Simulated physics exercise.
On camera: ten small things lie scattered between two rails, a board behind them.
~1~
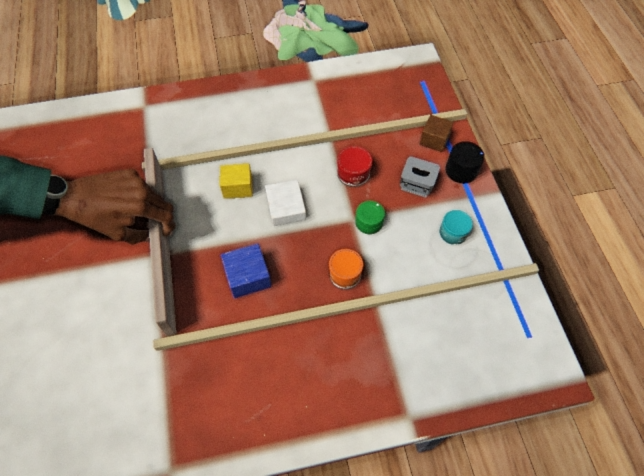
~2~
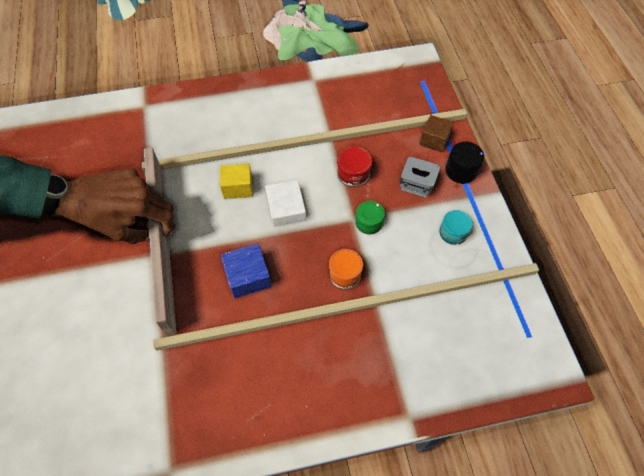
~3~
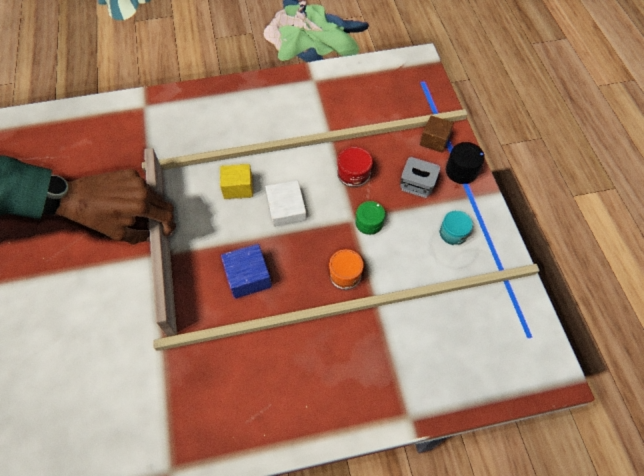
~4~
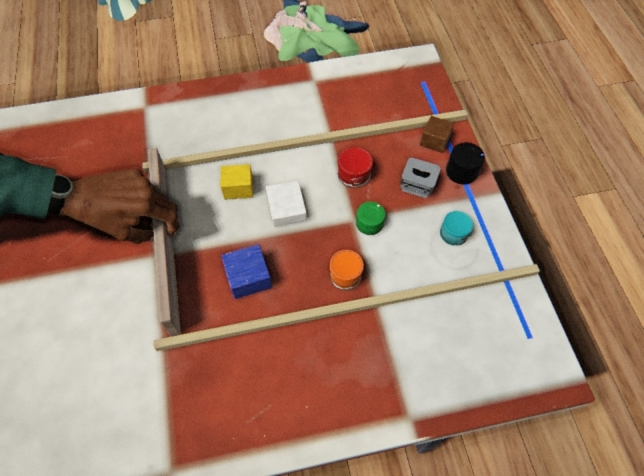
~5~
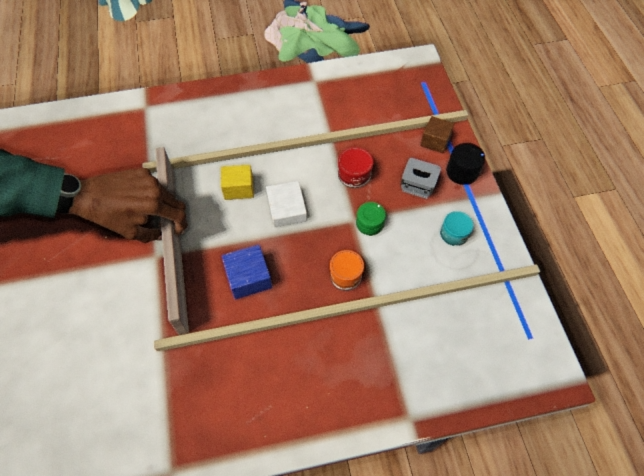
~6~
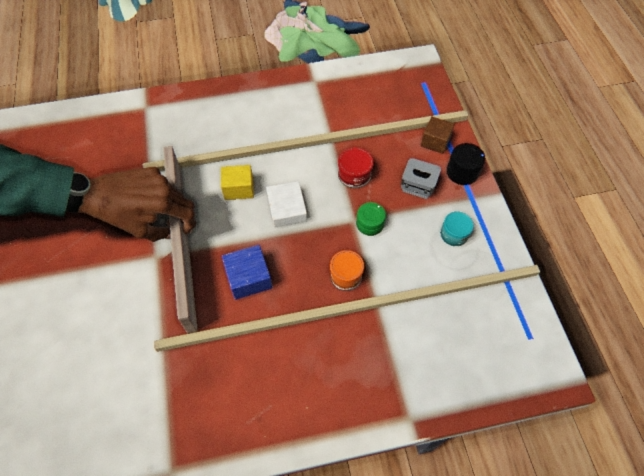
A hand slowly pushing a board a short way right between two rails, toward scattered colourful blocks and lids that stay still.
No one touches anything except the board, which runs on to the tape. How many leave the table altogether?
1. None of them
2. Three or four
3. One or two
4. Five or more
4.
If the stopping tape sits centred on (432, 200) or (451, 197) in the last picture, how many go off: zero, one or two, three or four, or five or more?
Lab note - per position, in order: One or two; one to two.
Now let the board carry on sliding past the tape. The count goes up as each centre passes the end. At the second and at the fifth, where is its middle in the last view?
Near (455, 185) first, near (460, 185) second.
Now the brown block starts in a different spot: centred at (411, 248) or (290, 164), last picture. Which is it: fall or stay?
Order of tries: Off, off.
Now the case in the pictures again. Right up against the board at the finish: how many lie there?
Contact count: 4.
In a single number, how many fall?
In all, 6 of them.
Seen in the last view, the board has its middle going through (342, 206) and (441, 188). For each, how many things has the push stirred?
Respectively 5 and 10.
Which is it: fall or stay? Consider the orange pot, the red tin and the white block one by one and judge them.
By the end the orange pot is no longer there, the red tin is no longer there and the white block is still there.
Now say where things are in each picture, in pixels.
The first picture shows black lid (465, 163); brown block (436, 133); turquoise tub (456, 228); board (159, 237); tape (469, 192).
The second picture shows brown block (436, 134); orange pot (346, 270).
The third picture shows turquoise tub (456, 228); grey case (419, 178).
The fourth picture shows black lid (465, 163); green lid (370, 219).
The fifth picture shows brown block (437, 135); yellow block (237, 182).
The sixth picture shows black lid (466, 164); brown block (437, 135); turquoise tub (457, 229); board (179, 235); tape (470, 193).
Soon after, none off yet; black lid at rest near (466, 164); brown block at rest near (437, 135); turquoise tub at rest near (457, 229).
Then, none off yet; black lid at rest near (466, 164); brown block at rest near (437, 135); turquoise tub at rest near (458, 227).
At rest, the number that fall off is five or more; fallen, orange pot, red tin, grey case, turquoise tub, brown block and black lid.
